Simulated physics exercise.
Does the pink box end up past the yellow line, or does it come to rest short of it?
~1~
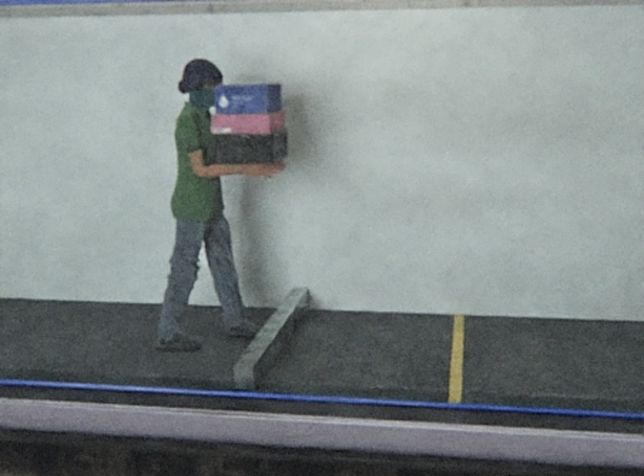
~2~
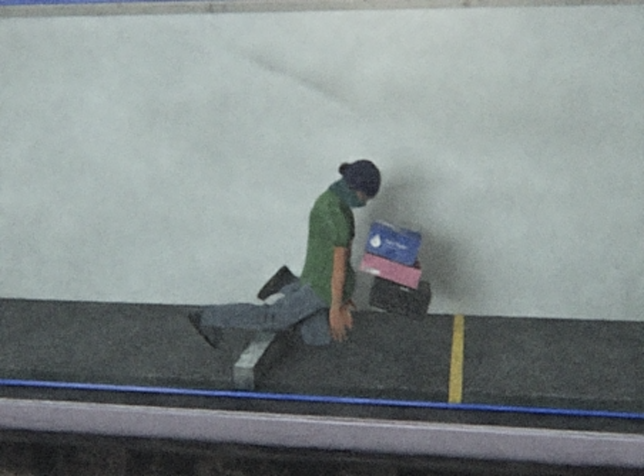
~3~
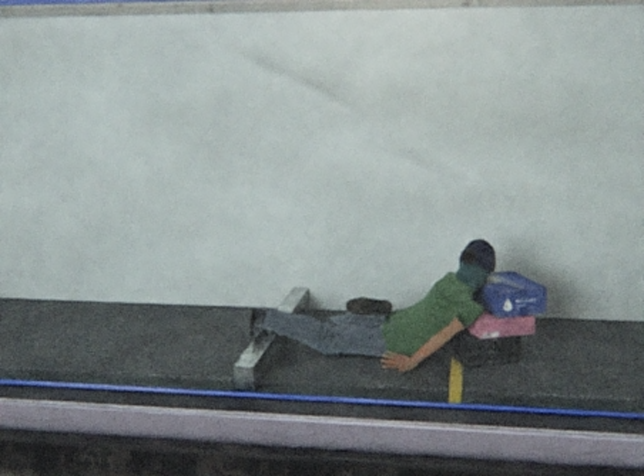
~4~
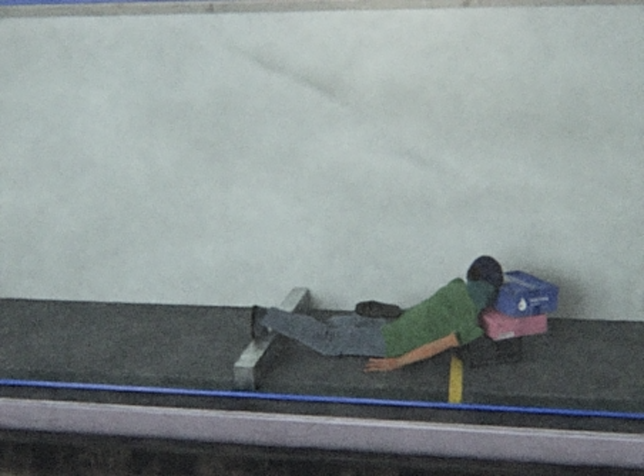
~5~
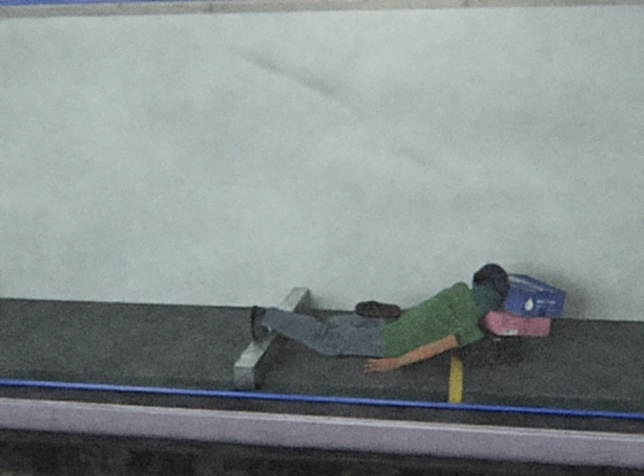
The pink box ends up past the yellow line, lying just under the blue one by the person's head.
